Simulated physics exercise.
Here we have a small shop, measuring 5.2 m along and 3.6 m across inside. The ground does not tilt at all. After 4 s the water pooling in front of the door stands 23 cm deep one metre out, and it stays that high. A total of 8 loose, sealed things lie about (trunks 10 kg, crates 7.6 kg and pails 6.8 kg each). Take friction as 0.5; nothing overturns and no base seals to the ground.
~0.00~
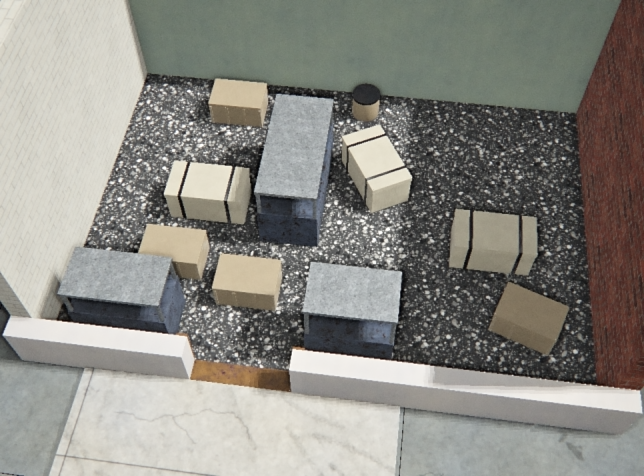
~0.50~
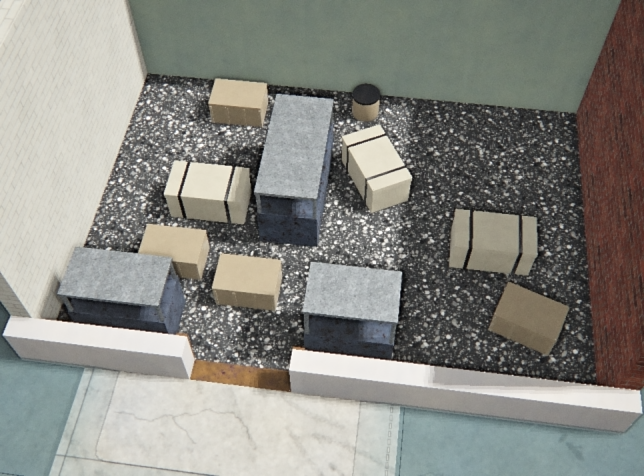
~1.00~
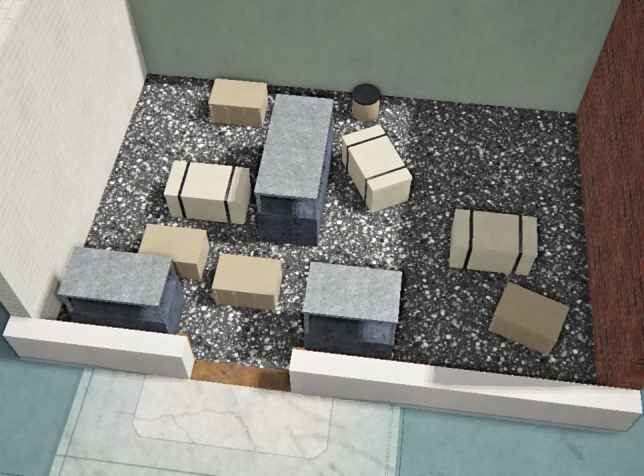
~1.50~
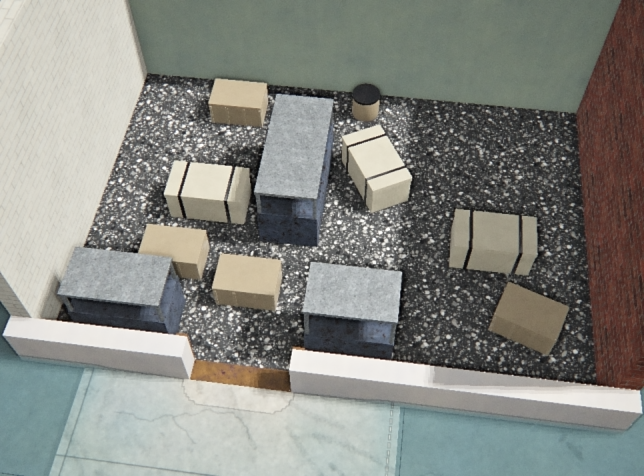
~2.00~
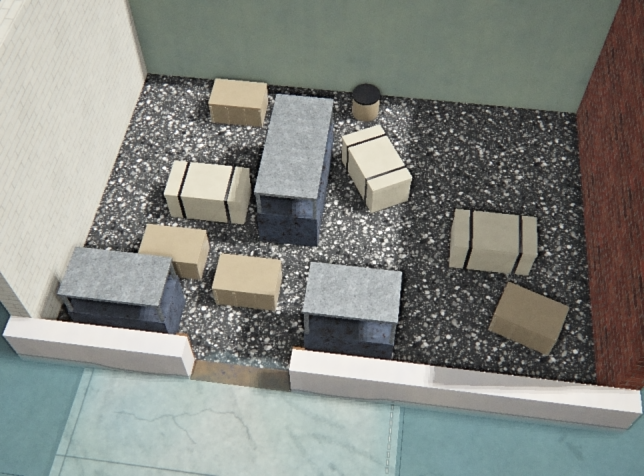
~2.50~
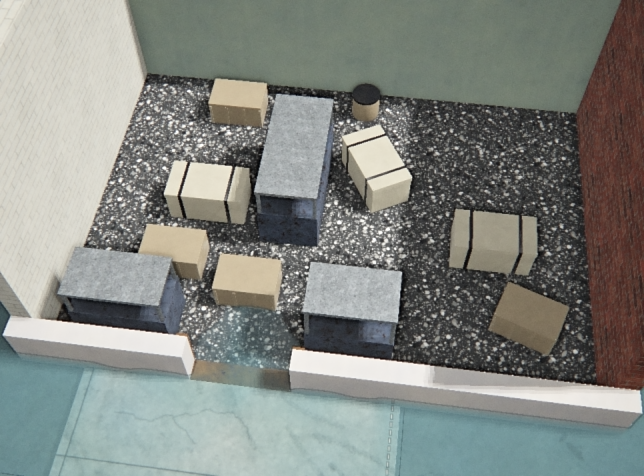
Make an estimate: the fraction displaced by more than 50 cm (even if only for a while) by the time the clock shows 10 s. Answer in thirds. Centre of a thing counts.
Two thirds or more.
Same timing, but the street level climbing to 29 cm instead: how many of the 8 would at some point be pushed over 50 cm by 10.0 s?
Under that setup the answer is 7.
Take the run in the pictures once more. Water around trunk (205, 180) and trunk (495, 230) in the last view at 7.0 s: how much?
Close to 7 and 3 centimetres.
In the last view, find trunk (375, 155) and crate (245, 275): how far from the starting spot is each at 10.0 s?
Respectively 120 and 250 cm.
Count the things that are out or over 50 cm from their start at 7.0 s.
Count: 3.
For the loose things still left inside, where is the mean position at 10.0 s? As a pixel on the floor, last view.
Centre of the remaining things: Roughly (379, 184).
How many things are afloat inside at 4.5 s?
Count: 1.
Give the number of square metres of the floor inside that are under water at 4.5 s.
Wet area: Approx. 5.5 m2.
After 3.5 s 0 of 8 are over 50 cm from their spots; 0 afloat.
After 4.5 s 1 of 8 are over 50 cm from their spots; 1 afloat.
After 7.0 s 3 of 8 are over 50 cm from their spots; 4 afloat.
After 10.0 s 7 of 8 are over 50 cm from their spots, and 7 have been at some point; 7 afloat.
